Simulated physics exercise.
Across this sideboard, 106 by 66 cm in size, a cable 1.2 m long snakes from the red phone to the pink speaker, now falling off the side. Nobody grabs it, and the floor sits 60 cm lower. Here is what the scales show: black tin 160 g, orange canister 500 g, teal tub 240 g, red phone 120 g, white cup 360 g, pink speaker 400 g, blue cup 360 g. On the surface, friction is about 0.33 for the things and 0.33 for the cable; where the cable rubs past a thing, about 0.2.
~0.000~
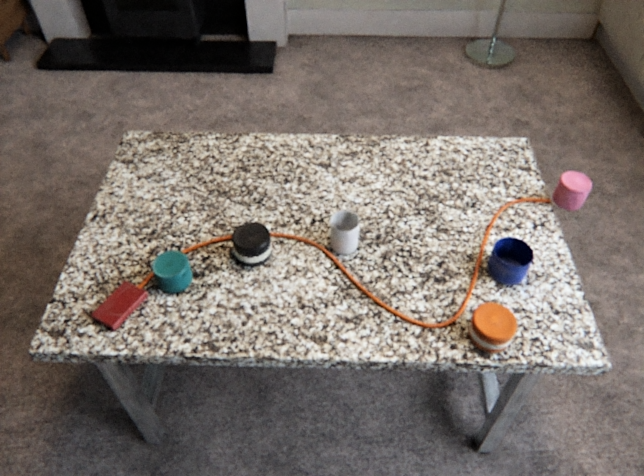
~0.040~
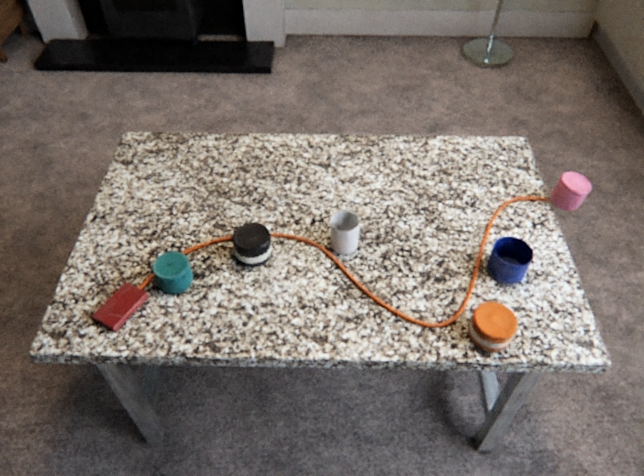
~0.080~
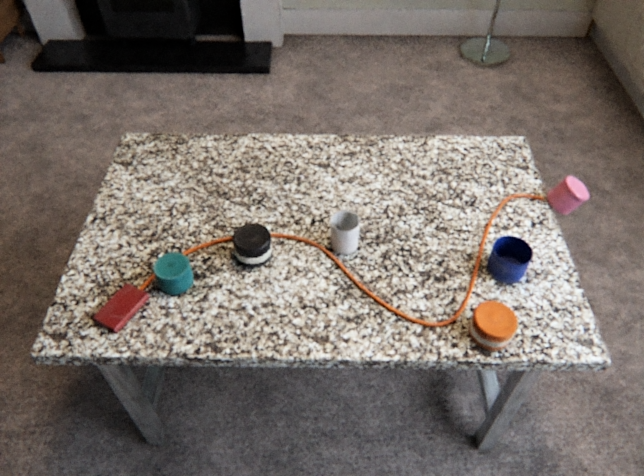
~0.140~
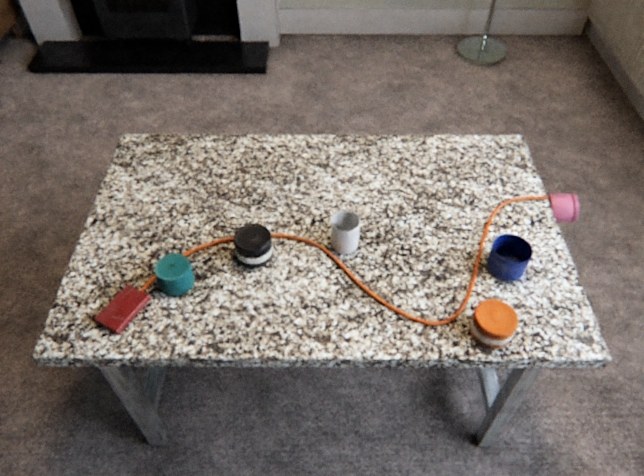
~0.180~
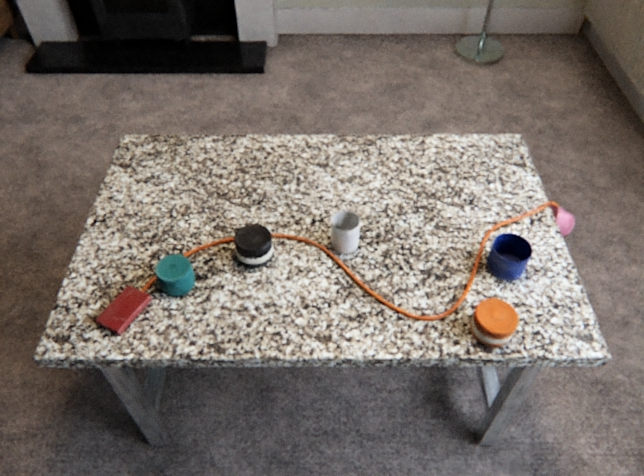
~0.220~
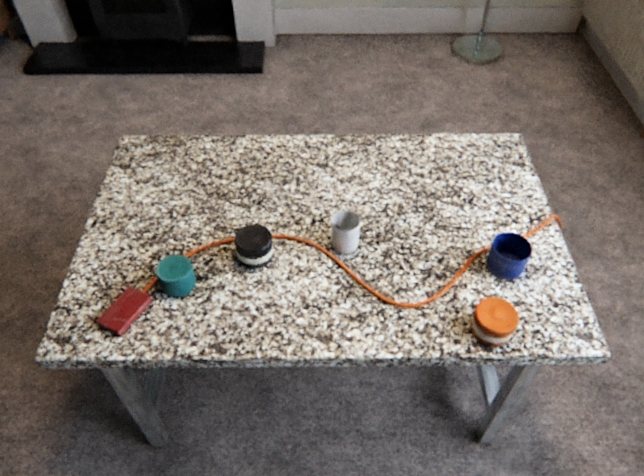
The pink speaker tips over the table's right edge and drops from view, pulling the orange cable.
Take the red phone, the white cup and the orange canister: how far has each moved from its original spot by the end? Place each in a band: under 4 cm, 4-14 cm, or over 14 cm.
Red phone: Big move; white cup: Small move; orange canister: Small move.
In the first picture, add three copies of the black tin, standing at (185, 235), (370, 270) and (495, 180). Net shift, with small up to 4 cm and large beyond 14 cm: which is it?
Shift 1: Minor. Shift 2: Major. Shift 3: Minor.
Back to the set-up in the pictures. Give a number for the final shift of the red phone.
Red phone: About 60 cm.
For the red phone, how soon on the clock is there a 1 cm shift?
The red phone gets there at 0.32 seconds.
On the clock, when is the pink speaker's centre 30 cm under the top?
Answer: 0.30 s on the clock.
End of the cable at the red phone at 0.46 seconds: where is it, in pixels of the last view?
Somewhere about (213, 260) in the final view.
By 0.5 s, the cable's tail end at (213, 260); red phone 17 cm off its start, white cup 2 cm off its start, black tin 11 cm off its start.
By 0.7 s, the cable's tail end at (303, 207); red phone 48 cm off its start, white cup 2 cm off its start, black tin 18 cm off its start.
By 1.0 s, the cable's tail end at (346, 202); red phone 56 cm off its start at (342, 184), white cup 2 cm off its start at (347, 215), black tin 18 cm off its start at (270, 306).
By 1.2 s, the cable's tail end at (346, 202); red phone 56 cm off its start, white cup 2 cm off its start, black tin 18 cm off its start.
By 2.4 s, the cable's tail end at (346, 202); red phone 56 cm off its start at (342, 184), white cup 2 cm off its start at (347, 215), orange canister 0 cm off its start at (497, 314), black tin 18 cm off its start at (270, 306).
